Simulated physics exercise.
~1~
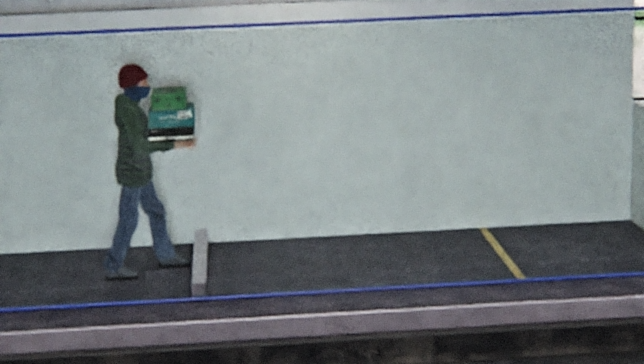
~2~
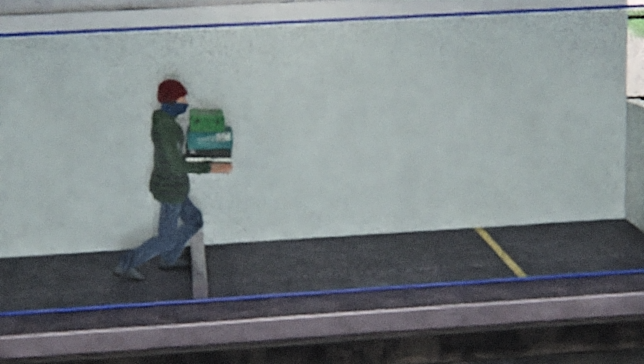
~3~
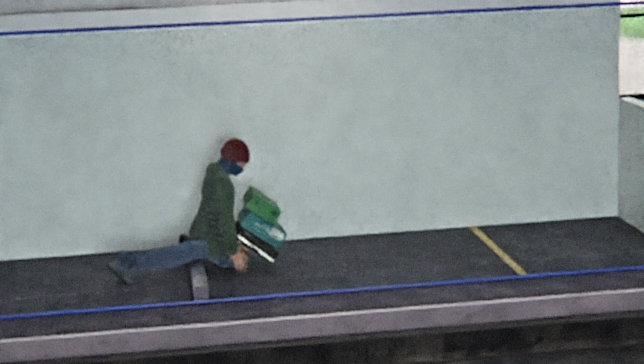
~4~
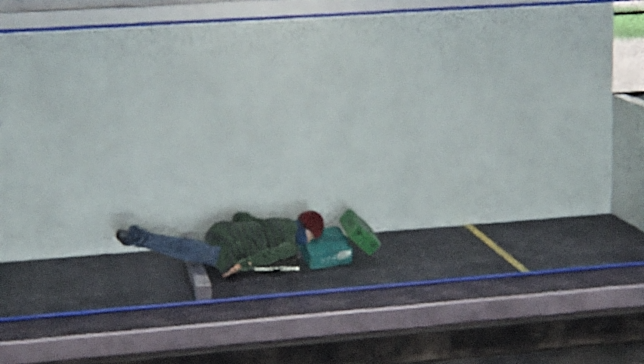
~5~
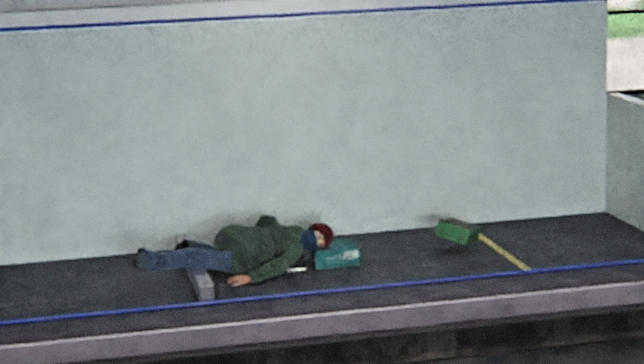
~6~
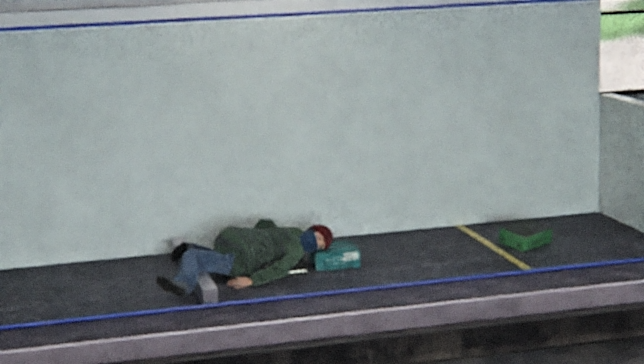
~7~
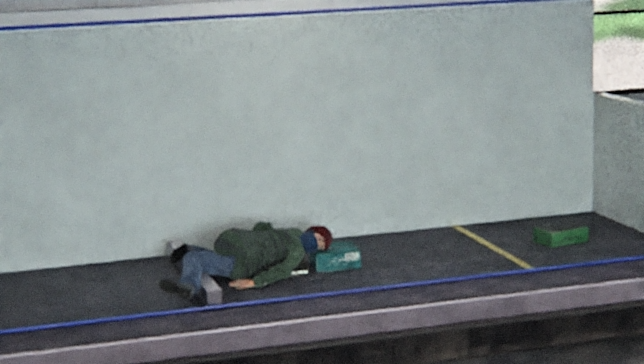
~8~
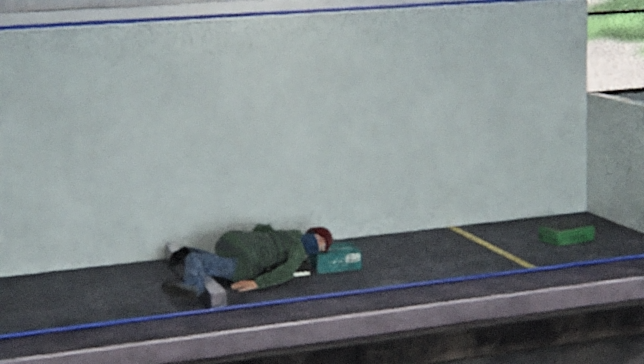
A person carrying stacked boxes trips over a low rail and falls flat, the green box tumbling right past a yellow line.
